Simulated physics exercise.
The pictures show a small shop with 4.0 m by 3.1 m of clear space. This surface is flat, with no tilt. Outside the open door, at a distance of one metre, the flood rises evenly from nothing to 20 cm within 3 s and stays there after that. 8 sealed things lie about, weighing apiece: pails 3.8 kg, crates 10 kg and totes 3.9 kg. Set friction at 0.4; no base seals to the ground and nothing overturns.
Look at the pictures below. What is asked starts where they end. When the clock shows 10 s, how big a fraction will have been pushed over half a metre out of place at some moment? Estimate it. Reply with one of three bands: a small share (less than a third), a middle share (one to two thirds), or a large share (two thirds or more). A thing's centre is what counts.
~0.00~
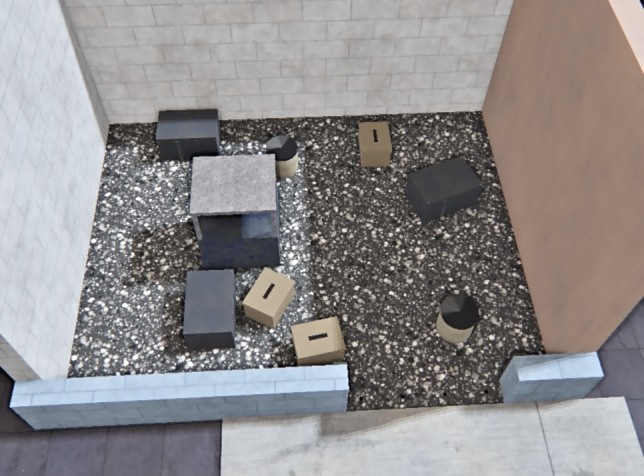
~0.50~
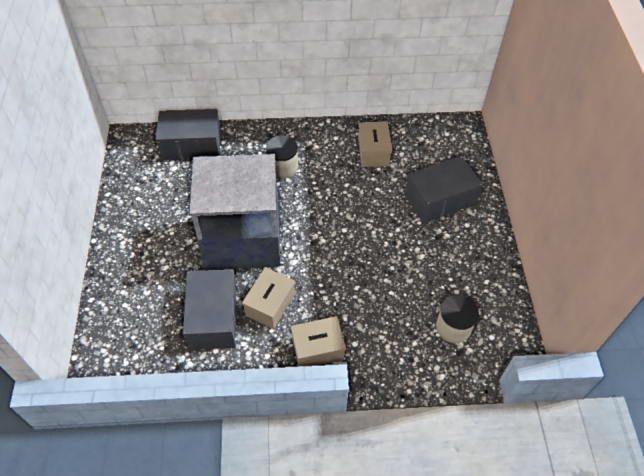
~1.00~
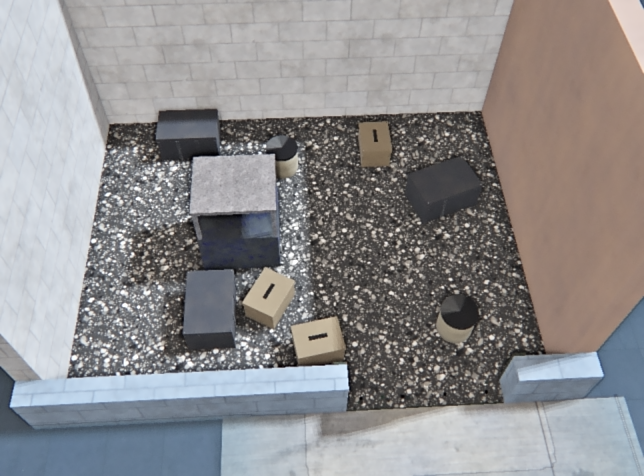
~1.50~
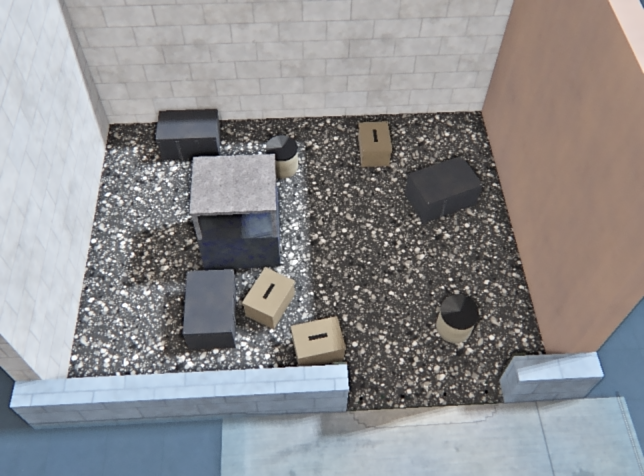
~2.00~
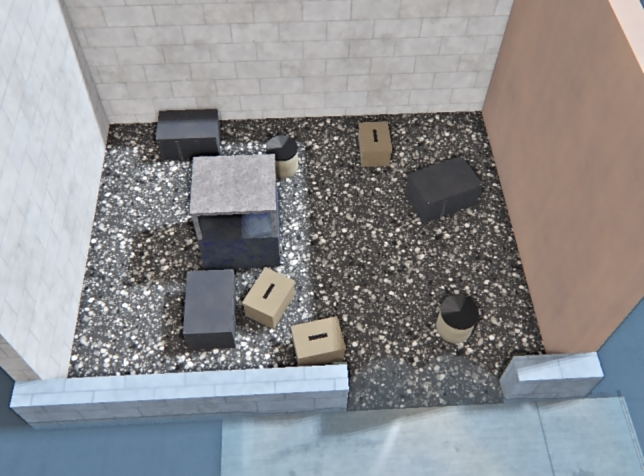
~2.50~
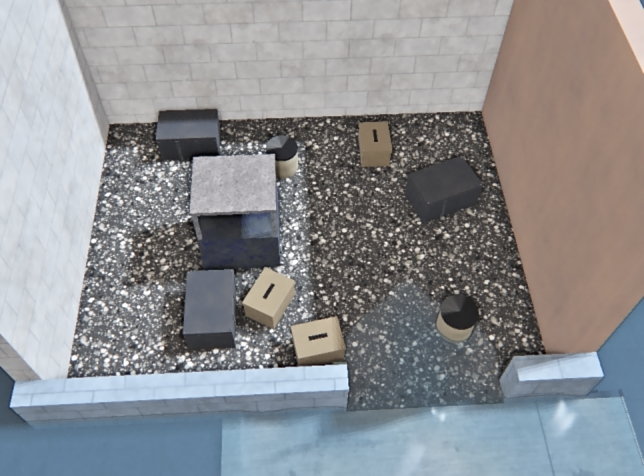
A middle share, one to two thirds.
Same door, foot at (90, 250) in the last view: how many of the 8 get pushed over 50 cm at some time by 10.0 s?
Then the count would be 8.
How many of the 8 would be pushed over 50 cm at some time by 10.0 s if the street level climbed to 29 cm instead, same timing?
Count: 7.
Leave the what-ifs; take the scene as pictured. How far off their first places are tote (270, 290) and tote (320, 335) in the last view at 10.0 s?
The first is 0 cm from its start, the second 20 cm.
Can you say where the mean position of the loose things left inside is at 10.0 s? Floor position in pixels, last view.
About (248, 255).
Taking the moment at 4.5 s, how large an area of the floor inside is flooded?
Near 7.0 m2 in all.
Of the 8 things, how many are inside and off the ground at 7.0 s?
At that time, 3.
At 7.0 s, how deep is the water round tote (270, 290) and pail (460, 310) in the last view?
I'd put it at 2 cm and 14 cm respectively.
After 3.5 s 1 of 8 are over 50 cm from their spots; 0 afloat.
After 4.5 s 2 of 8 are over 50 cm from their spots; 1 afloat.
After 7.0 s 5 of 8 are over 50 cm from their spots; 3 afloat.
After 10.0 s 5 of 8 are over 50 cm from their spots, and 5 have been at some point; 8 afloat.
